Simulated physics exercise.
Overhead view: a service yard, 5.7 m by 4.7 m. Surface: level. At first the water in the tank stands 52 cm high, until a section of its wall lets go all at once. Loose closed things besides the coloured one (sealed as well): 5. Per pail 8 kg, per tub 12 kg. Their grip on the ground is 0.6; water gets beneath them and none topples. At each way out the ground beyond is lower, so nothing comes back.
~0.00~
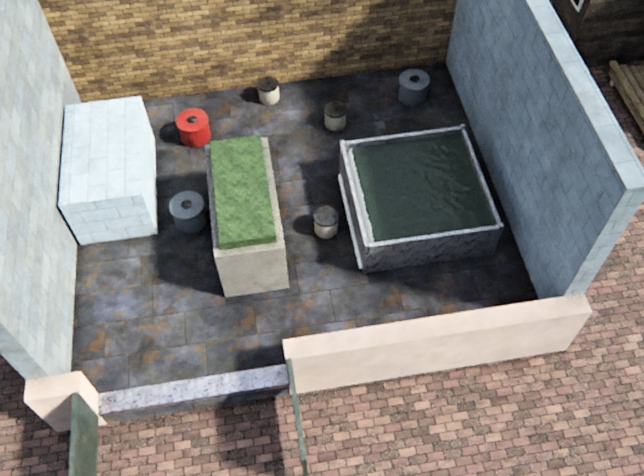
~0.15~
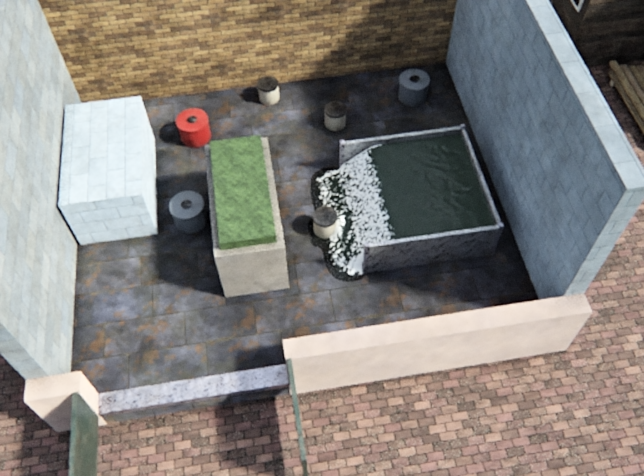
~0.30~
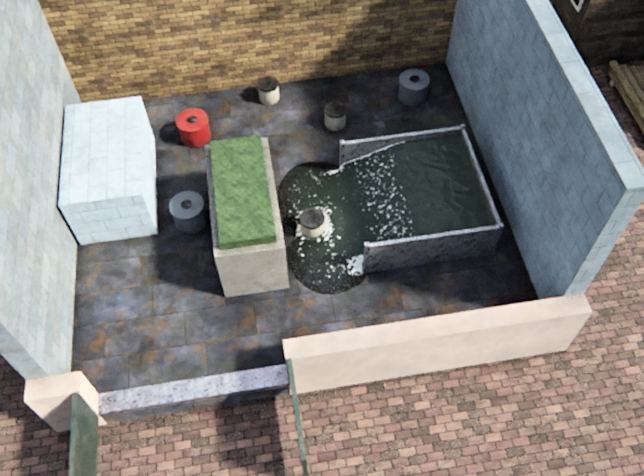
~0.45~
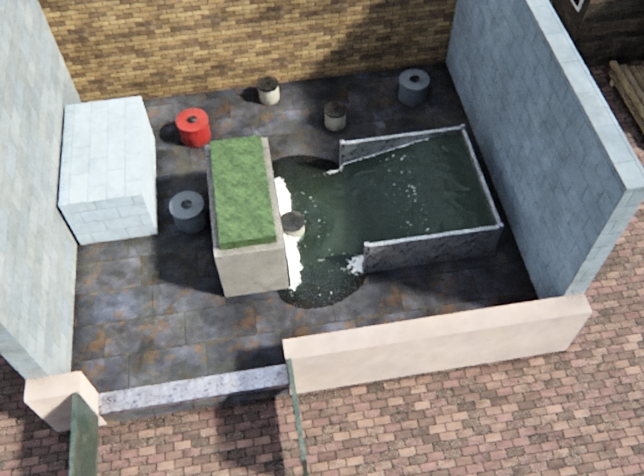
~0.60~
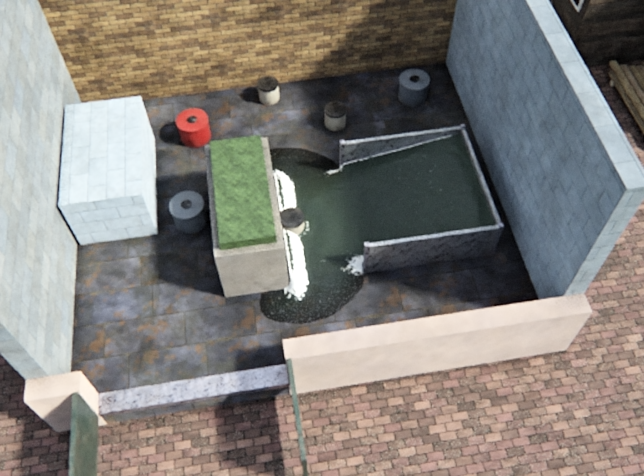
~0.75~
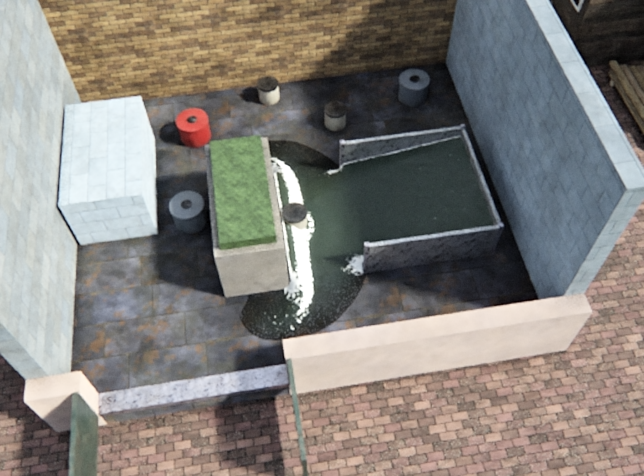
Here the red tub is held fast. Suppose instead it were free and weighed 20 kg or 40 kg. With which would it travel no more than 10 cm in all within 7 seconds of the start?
It's going to be fine with the lighter option.
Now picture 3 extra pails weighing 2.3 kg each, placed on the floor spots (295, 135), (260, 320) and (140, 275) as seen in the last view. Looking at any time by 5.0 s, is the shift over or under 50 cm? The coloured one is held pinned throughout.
In that order: Farther, then farther, then not as far.
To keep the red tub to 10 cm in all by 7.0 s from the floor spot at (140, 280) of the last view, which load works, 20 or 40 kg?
Lab note - result: Lighter mass suffices.
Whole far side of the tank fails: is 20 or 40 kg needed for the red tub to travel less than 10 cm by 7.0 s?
That way round, only the bigger mass holds.
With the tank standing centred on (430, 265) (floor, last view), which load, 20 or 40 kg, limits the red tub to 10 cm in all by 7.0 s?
Then the outcome is clear: Even the lighter works.
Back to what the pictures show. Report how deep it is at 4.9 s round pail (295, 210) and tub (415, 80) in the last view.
Roughly 3 and 4 cm.
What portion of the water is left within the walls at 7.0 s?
About 88 in a hundred parts of the water.
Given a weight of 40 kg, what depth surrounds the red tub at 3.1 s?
Close to 5 cm deep.
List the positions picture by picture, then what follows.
In the first frame, the red tub at (192, 120), on the bottom; 2.5 m2 under water; 0 of 6 have shifted.
In the second frame, the red tub at (192, 120), on the bottom; water covers 3.3 m2; 0 of 6 have shifted.
In the third frame, the red tub at (192, 120), on the bottom; 4.1 m2 under water; 1 of 6 have shifted.
In the fourth frame, the red tub at (192, 120), on the bottom; water covers 4.7 m2; 1 of 6 have shifted.
In the fifth frame, the red tub at (192, 120), on the bottom; water covers 5.3 m2; 1 of 6 have shifted.
In the sixth frame, the red tub at (192, 120), on the bottom; 5.9 m2 under water; 1 of 6 have shifted.
After 1.4 s the red tub would be 0 cm from its start with 20 kg and 0 cm from its start with 40 kg; 3 cm of water round it then.
After 3.1 s the red tub would be 0 cm from its start with 20 kg and 0 cm from its start with 40 kg; 5 cm of water round it then.
After 4.9 s the red tub would be 0 cm from its start with 20 kg and 0 cm from its start with 40 kg; 5 cm of water round it then.
After 7.0 s the red tub would be 0 cm from its start with 20 kg and 0 cm from its start with 40 kg; 6 cm of water round it then.
